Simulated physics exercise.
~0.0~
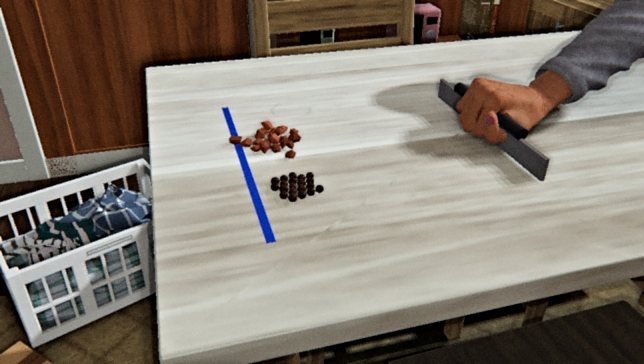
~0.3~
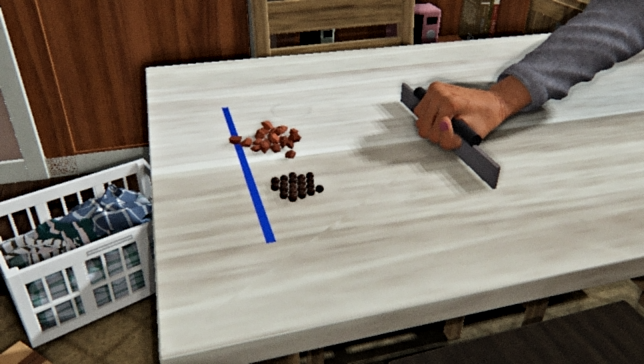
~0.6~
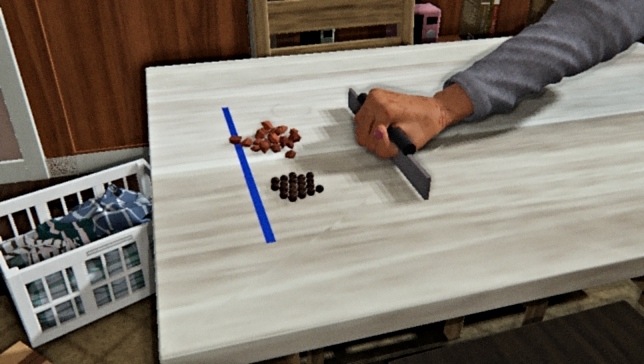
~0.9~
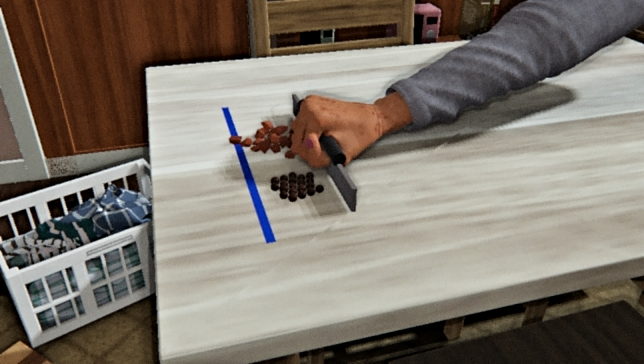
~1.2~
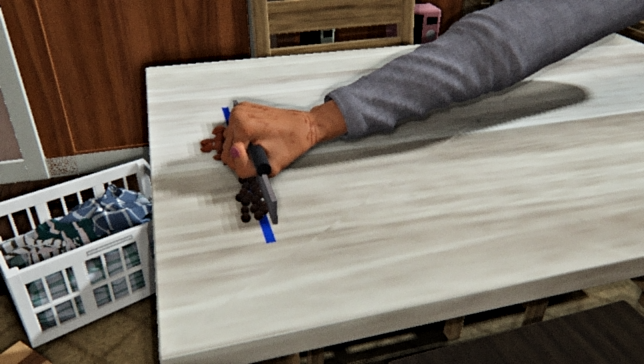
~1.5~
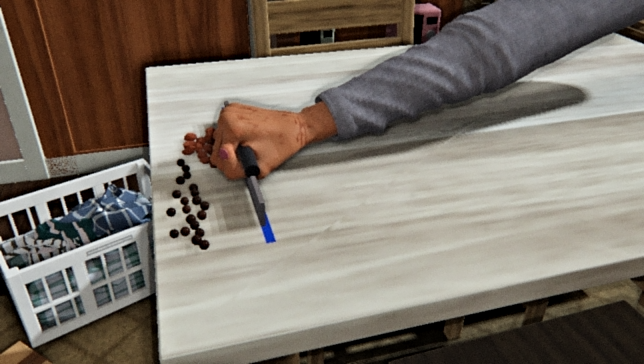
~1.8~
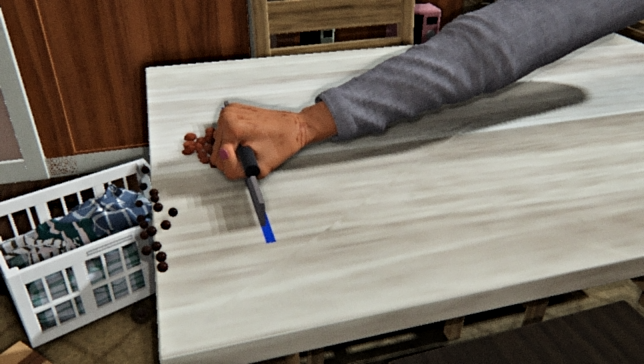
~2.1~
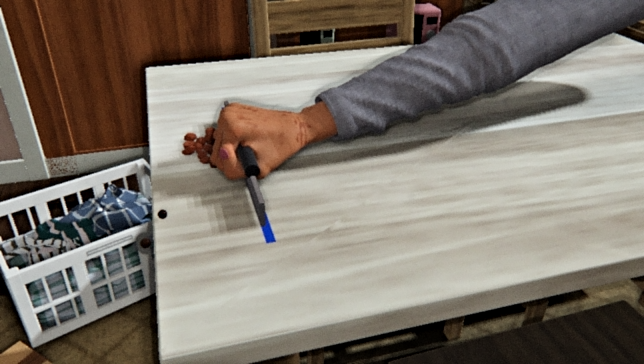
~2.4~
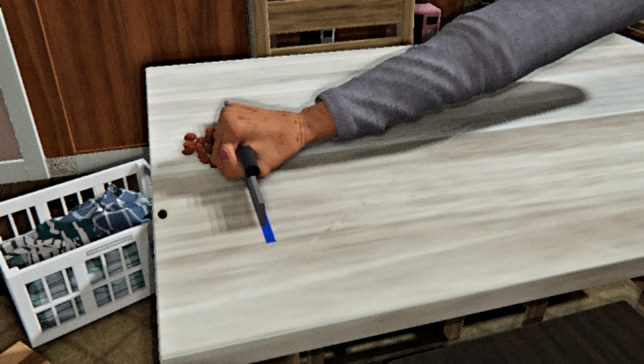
At the start, a hand in a grey sleeve holds a scraper on the right of a pale table, with a reddish-brown heap and a nearer heap of dark, round pieces lying beside a strip of blue tape. The hand slides the scraper left across the table until it reaches both heaps. It pushes them over the tape and stops there. The dark pieces keep rolling left, spread apart, and most drop over the table's edge near a white laundry basket. In the end, one dark piece remains visible at the edge, while the reddish-brown pieces rest on the table beside the still hand.
